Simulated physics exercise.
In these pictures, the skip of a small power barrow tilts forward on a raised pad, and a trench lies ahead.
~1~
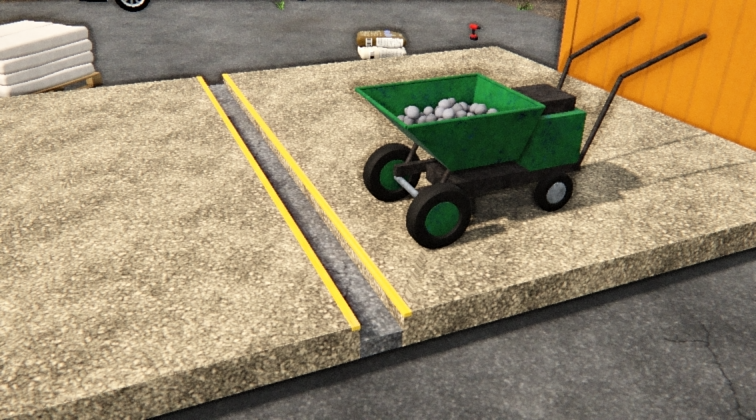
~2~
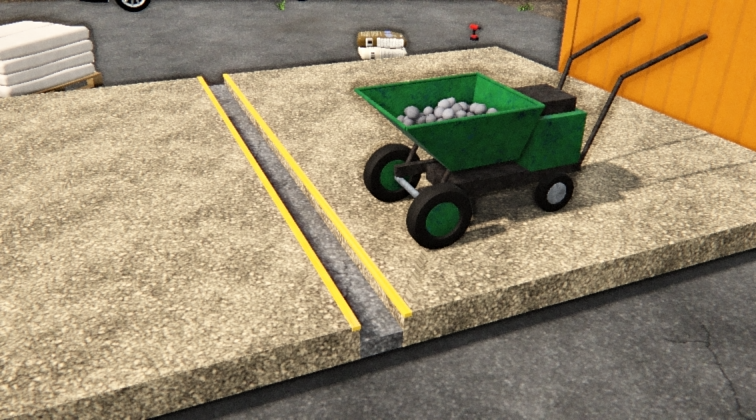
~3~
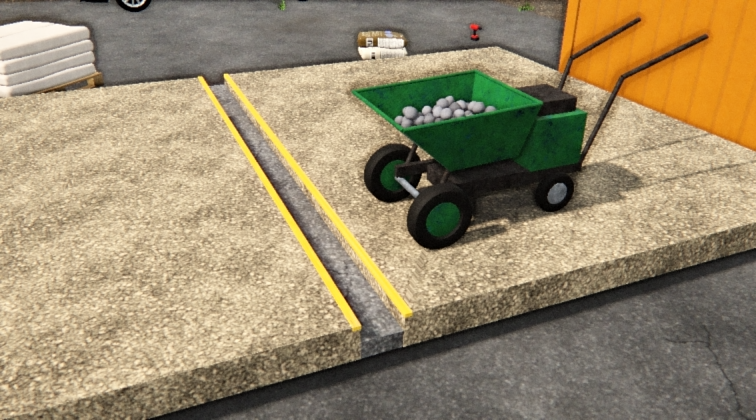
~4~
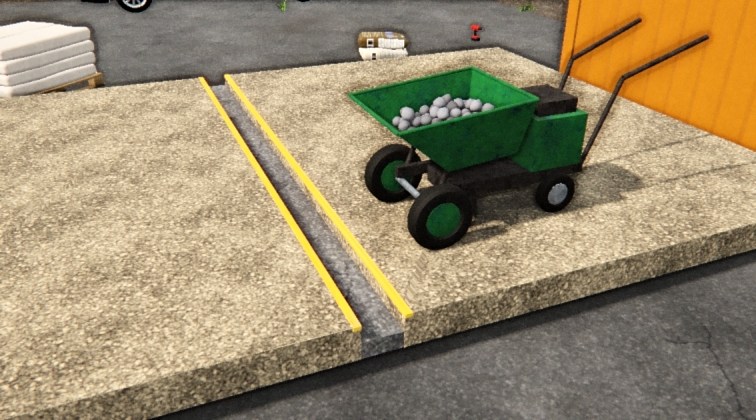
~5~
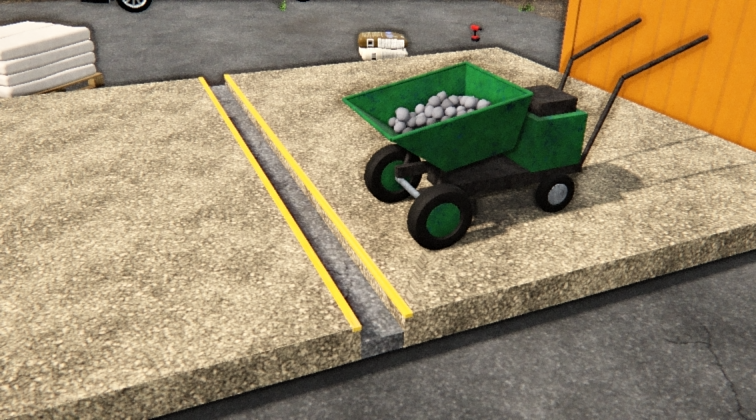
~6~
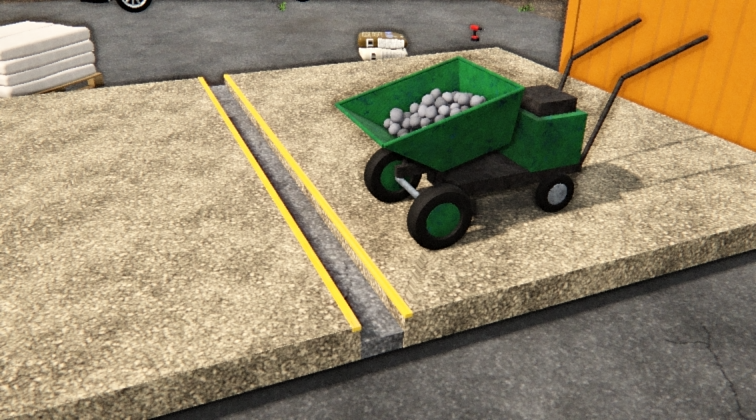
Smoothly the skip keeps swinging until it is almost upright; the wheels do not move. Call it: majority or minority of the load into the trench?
Minority.
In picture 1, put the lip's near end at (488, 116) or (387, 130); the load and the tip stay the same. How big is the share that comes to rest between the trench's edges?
40 % and 0 %.
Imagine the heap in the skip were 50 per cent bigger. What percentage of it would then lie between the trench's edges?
10 per cent, roughly.
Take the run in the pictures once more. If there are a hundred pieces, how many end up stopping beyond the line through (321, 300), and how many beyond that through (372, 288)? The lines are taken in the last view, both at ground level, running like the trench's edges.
Roughly 60 and 90 %.
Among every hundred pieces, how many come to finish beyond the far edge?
About 85 per cent.
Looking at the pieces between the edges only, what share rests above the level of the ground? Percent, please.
I'd estimate around 35 %.
Soon, skip tipped steeply; all in the skip.
A while on, skip tipped right over; most in the skip; a stray few in or heaped over the trench; a small part beyond it.
Towards the end, skip tipped right over; a small part in the skip; a small part in or heaped over the trench; most beyond it.
Finally, skip tipped right over; a small part in the skip; a small part in or heaped over the trench; most beyond it.
